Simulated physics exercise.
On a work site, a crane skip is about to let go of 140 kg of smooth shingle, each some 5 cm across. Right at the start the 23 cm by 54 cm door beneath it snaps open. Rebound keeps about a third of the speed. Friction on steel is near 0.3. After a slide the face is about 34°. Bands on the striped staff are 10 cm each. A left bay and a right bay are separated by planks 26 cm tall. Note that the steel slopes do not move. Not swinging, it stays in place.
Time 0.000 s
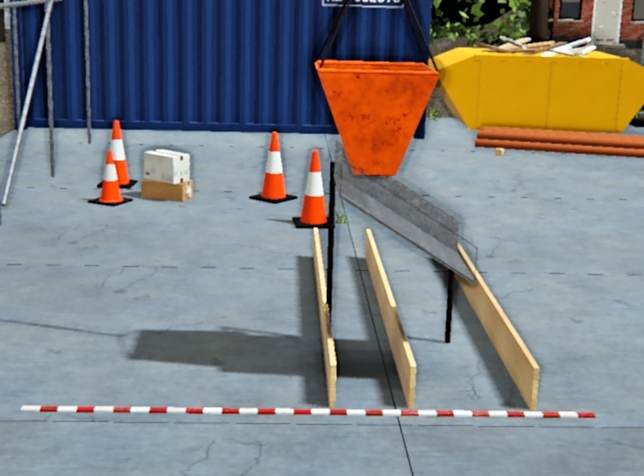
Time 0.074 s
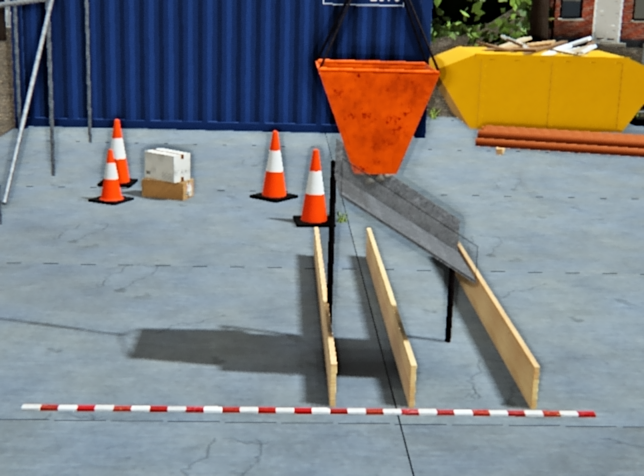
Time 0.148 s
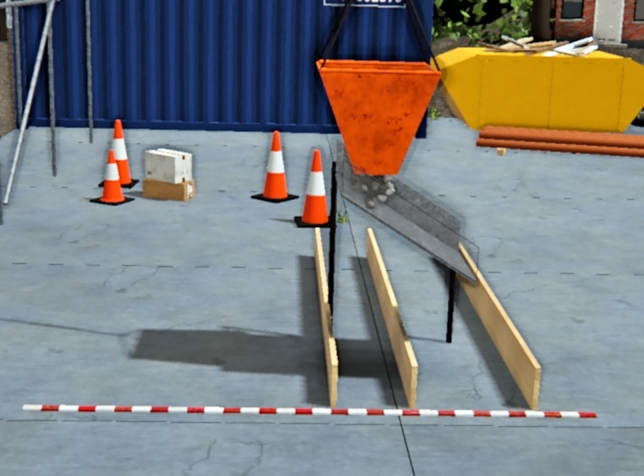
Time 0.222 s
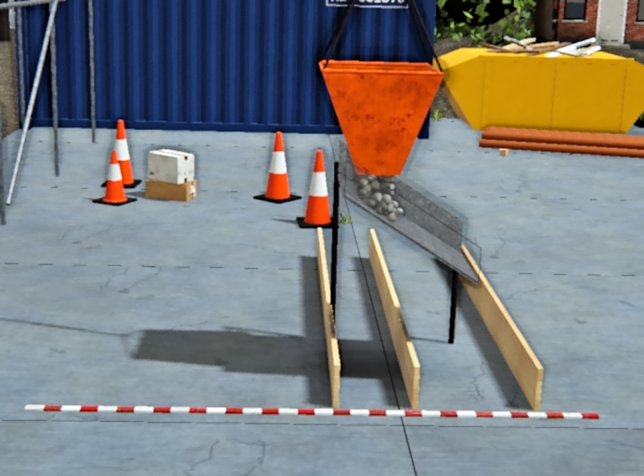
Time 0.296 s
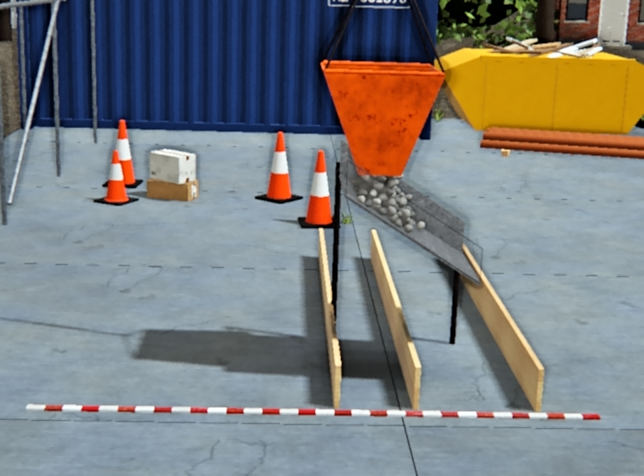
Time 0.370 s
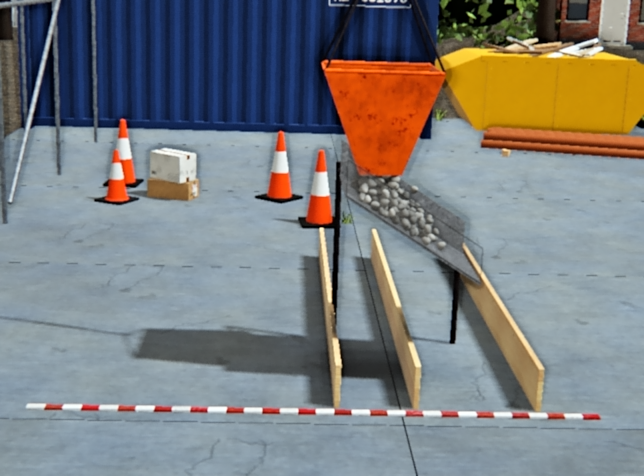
Grey rounded stones emerge beneath a hanging orange skip and spread down a sloping grey chute toward the right, covering more of it, while the skip stays still and the view shifts very slightly. The scene is a concrete work yard, seen from slightly above. Orange-and-white cones and a blue container stand behind, a yellow skip at right, with three upright planks and a red-and-white staff in front.
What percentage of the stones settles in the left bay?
0 %.
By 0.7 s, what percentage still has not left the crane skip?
About 25 %.
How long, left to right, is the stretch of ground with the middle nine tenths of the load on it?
Roughly 90 cm.
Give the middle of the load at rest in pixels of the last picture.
Middle of load approx at pixel (581, 368).
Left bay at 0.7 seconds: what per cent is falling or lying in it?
About 0 per cent of it.
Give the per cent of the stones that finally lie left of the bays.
Near 0 percent, give or take.
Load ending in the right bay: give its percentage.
That comes to some 0 percent.
After 0.7 s, 24 % in the crane skip, 62 % on the steel, 11 % falling or lying in the right bay, 3 % falling or lying right of the bays; the stones farthest right are at (539, 336).
After 1.1 s, 0 % in the crane skip, 45 % on the steel, 18 % falling or lying in the right bay, 36 % falling or lying right of the bays.
After 1.7 s, 0 % in the crane skip, 2 % on the steel, 10 % falling or lying in the right bay, 88 % falling or lying right of the bays.
After 2.6 s, 0 % in the crane skip, 2 % falling or lying in the right bay, 97 % falling or lying right of the bays.
After 4.5 s, 0 % in the crane skip, 2 % in the right bay, 97 % right of the bays.
